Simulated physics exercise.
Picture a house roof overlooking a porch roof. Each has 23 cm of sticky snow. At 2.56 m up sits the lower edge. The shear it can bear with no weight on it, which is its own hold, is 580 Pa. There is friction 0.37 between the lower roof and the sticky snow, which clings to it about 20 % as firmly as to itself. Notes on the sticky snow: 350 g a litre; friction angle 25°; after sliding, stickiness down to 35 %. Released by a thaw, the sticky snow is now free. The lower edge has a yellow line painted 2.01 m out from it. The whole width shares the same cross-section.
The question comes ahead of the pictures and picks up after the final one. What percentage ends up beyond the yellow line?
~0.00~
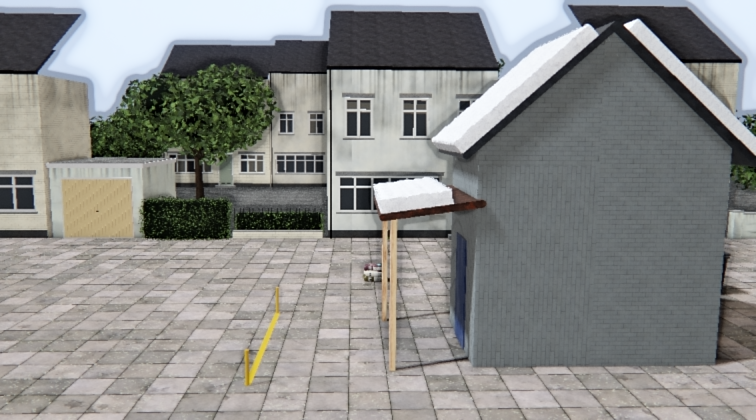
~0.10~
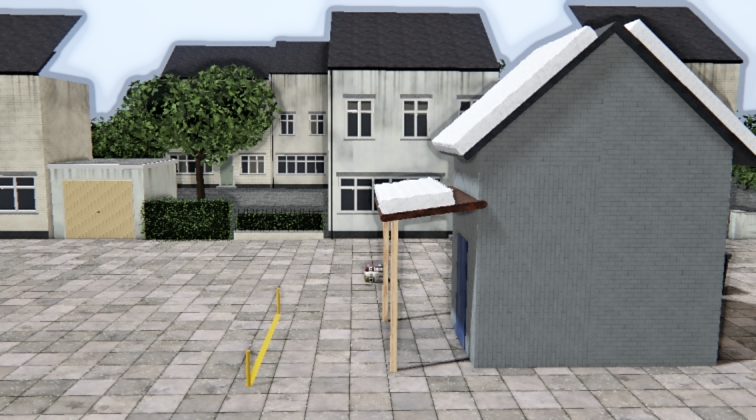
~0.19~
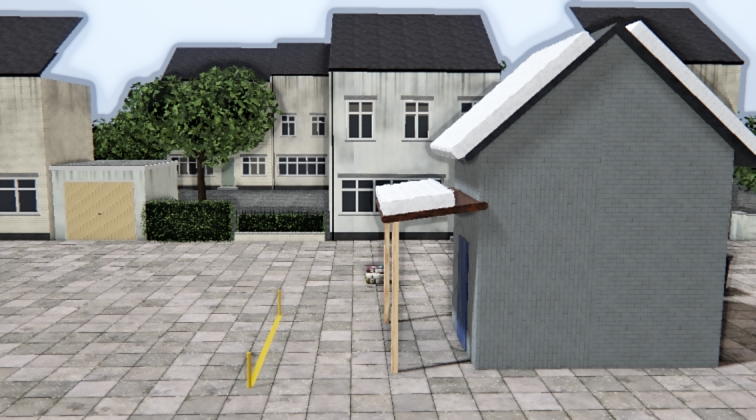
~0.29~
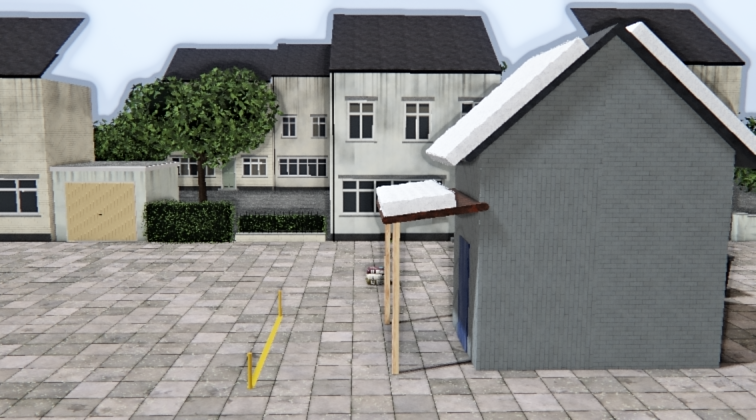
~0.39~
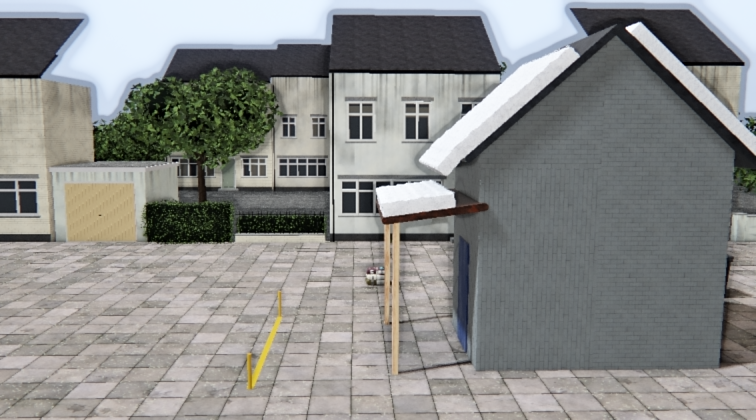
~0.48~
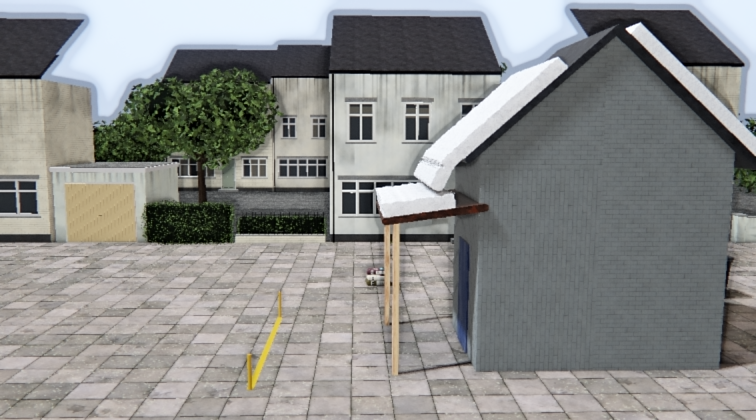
About 30 %.
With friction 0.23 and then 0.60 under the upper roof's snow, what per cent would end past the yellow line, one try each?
Respectively near 20 % and near 0 %.
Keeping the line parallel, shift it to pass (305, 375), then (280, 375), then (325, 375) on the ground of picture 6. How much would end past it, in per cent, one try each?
Respectively 50, 45 and 60 percent would end past it.
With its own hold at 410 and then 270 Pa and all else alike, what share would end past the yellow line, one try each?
Try one gives 35 per cent, try two gives 40 per cent.
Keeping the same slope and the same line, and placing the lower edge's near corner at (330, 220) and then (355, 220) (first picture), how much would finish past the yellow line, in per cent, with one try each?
Close to 12 % on the first try, close to 20 % on the next.
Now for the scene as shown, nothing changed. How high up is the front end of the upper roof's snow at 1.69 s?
0.0 m, roughly.
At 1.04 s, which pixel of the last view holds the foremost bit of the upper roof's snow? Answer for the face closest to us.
Near (349, 211).
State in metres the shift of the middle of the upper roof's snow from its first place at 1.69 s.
I'd say close to 4.4 m.
By 1.04 s, none is below the lower edge and 0 % is past the line.
By 1.69 s, 64 % is below the lower edge and 6 % is past the line.
By 2.35 s, 72 % is below the lower edge and 30 % is past the line.
By 3.00 s, 72 % is below the lower edge and 30 % is past the line.
By 3.10 s, at the end, 72 % is below the lower edge and 30 % is past the line.
